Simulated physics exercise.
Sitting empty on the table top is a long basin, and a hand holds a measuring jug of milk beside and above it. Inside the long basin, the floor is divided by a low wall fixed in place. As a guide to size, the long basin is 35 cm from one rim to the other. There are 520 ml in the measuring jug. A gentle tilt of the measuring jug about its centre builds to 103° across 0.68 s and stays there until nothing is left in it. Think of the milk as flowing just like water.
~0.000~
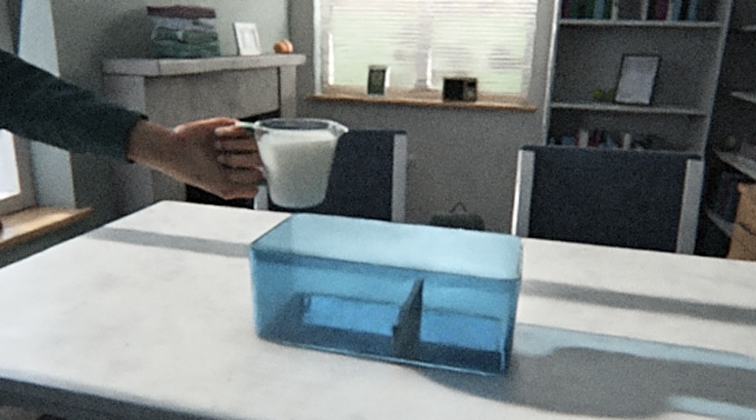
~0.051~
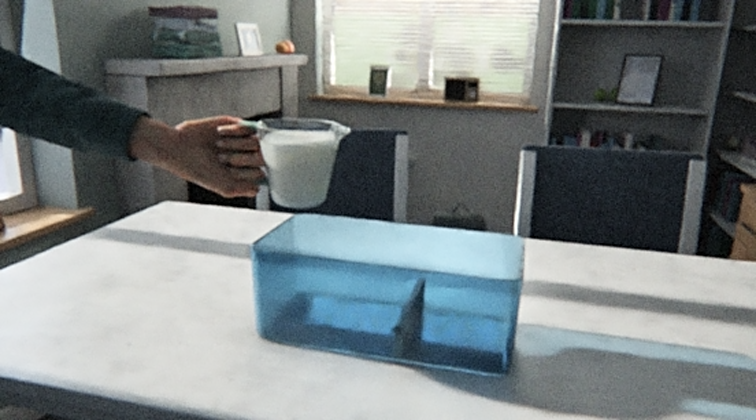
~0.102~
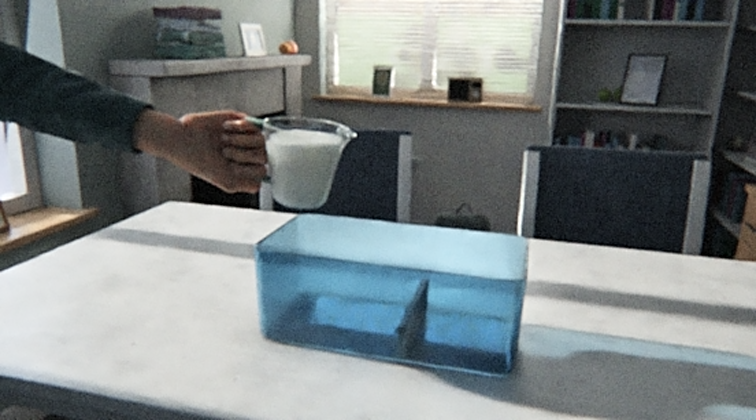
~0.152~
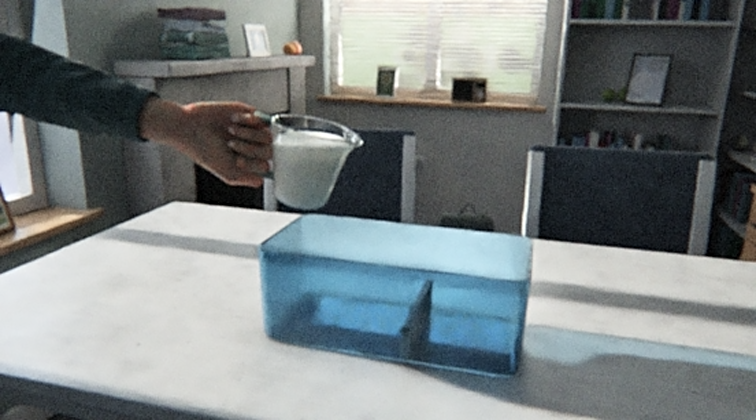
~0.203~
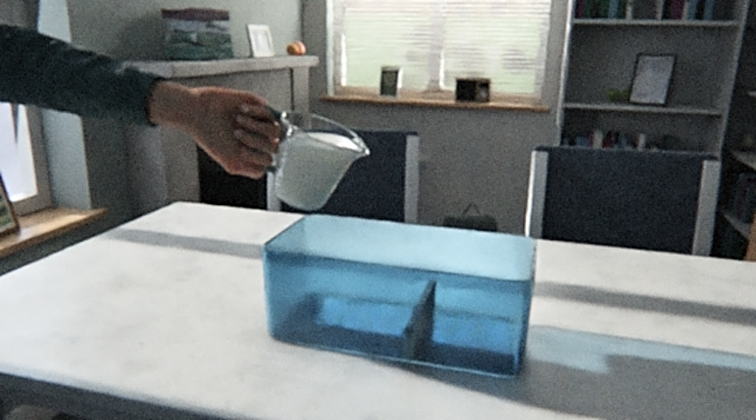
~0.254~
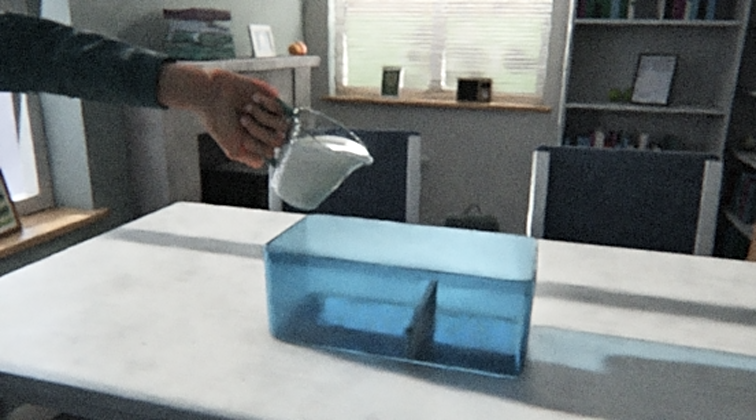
The video shows a hand holding a glass measuring jug of milk above the left part of a blue translucent basin on a table, gradually tilting the jug to the right until the milk reaches its lip.
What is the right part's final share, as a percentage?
About 6 per cent.
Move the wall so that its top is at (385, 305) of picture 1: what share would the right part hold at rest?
Estimate: About 35 percent.
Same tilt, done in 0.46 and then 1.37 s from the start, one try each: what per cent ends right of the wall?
I'd expect close to 5 per cent and then close to 5 per cent.
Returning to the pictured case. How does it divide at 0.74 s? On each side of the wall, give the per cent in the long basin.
Near 86 on the left, 1 on the right.
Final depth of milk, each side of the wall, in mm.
Left 14 mm, right 2 mm.
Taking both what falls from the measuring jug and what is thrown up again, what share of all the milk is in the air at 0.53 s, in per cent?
20 per cent.
After 0.53 s the tilt is 91° and 45 per cent is still to pour, 35 is left of the wall and 0 right of it.
After 0.74 s the tilt is 103° and 6 per cent is still to pour, 87 is left of the wall and 1 right of it.
After 0.95 s the tilt is 103° and 0 per cent is still to pour, 92 is left of the wall and 5 right of it.
After 1.18 s the tilt is 103° and 0 per cent is still to pour, 92 is left of the wall and 6 right of it.
In the end 92 per cent lies left of the wall, 6 right of it and 2 outside.
